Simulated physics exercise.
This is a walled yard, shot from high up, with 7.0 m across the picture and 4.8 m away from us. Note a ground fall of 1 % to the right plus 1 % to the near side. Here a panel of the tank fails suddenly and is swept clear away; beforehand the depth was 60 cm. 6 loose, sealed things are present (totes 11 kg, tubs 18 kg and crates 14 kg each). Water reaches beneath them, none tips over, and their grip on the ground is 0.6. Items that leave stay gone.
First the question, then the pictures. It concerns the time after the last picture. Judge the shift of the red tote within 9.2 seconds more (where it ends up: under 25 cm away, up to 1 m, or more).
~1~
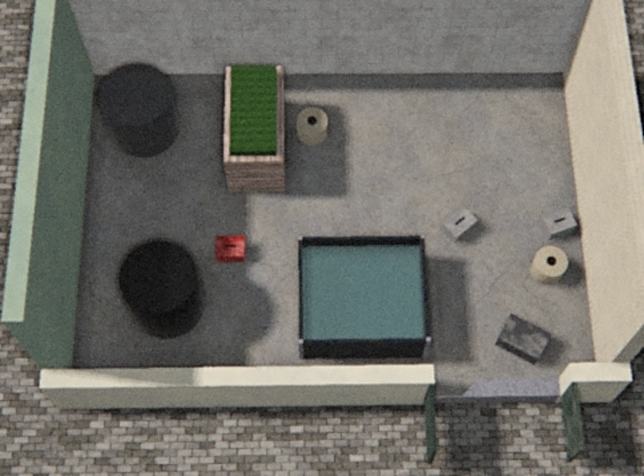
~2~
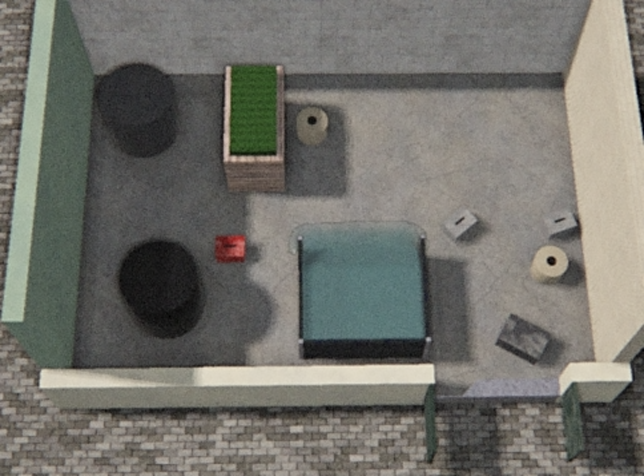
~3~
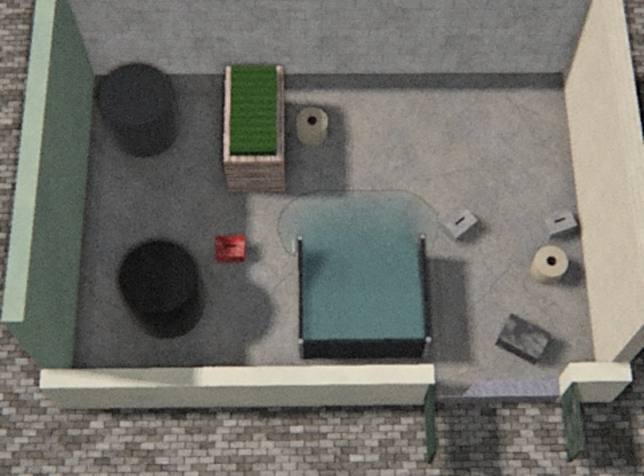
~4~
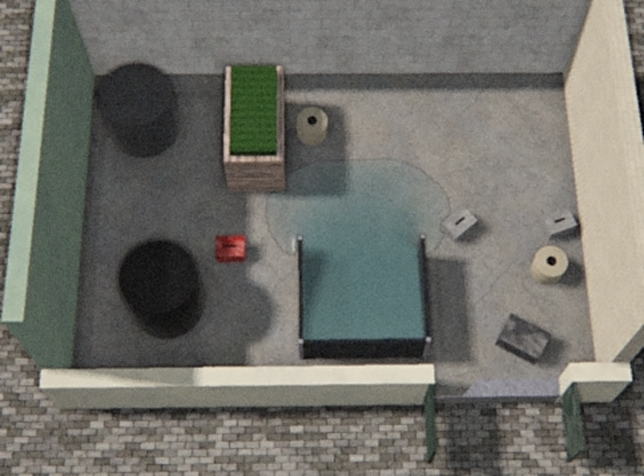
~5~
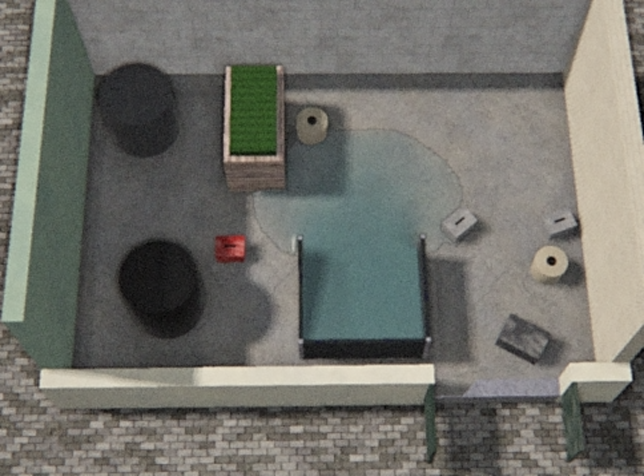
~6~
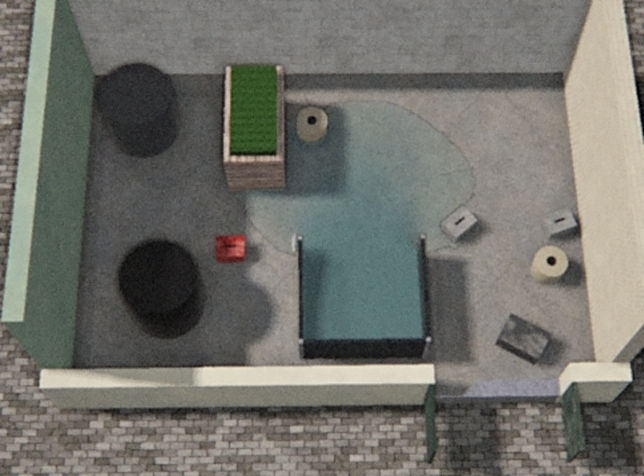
Prediction - the red tote does not really move.
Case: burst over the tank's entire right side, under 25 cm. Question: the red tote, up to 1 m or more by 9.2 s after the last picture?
The answer: The red tote stays more or less still.
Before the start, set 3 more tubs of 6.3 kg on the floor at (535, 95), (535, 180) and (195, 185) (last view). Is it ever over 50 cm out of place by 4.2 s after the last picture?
Order as asked - farther, farther, not as far.
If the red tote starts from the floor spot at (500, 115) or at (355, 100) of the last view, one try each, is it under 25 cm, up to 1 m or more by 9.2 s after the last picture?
Well, it gets swept off on the first try and gets swept off on the second.
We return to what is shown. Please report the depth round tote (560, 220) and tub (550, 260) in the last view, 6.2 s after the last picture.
Around 6 cm and 8 cm.
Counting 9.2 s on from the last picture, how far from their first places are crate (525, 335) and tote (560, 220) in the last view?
In that order: Gone out, gone out.
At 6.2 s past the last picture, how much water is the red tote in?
Near 4 cm deep.
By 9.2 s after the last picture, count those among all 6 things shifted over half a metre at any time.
4 in all.
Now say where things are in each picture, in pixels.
The first frame shows the red tote at (230, 246), on the bottom; 2.3 m2 under water; 0 of 6 have shifted.
The second frame shows the red tote at (230, 246) rests on the ground; water covers 3.1 m2; 0 of 6 have shifted.
The third frame shows the red tote at (230, 246), on the bottom; water covers 4.3 m2; 0 of 6 have shifted.
The fourth frame shows the red tote at (230, 246), on the bottom; water covers 5.6 m2; 0 of 6 have shifted.
The fifth frame shows the red tote at (230, 246), on the bottom; water covers 6.9 m2; 0 of 6 have shifted.
The sixth frame shows the red tote at (230, 246), on the bottom; 8.1 m2 under water; 0 of 6 have shifted.
Then, 1.2 s after the last picture the red tote is near (230, 246), 0.0 m from its start, aground; 0 of 6 are out; 1 afloat.
Then, 3.8 s after the last picture the red tote is near (230, 246), 0.0 m from its start, aground; 0 of 6 are out; 1 afloat.
Then, 6.2 s after the last picture the red tote is near (230, 246), 0.0 m from its start, aground; 0 of 6 are out; 0 afloat.
Then, 9.2 s after the last picture the red tote is near (230, 246), 0.0 m from its start, aground; 2 of 6 are out; 0 afloat.
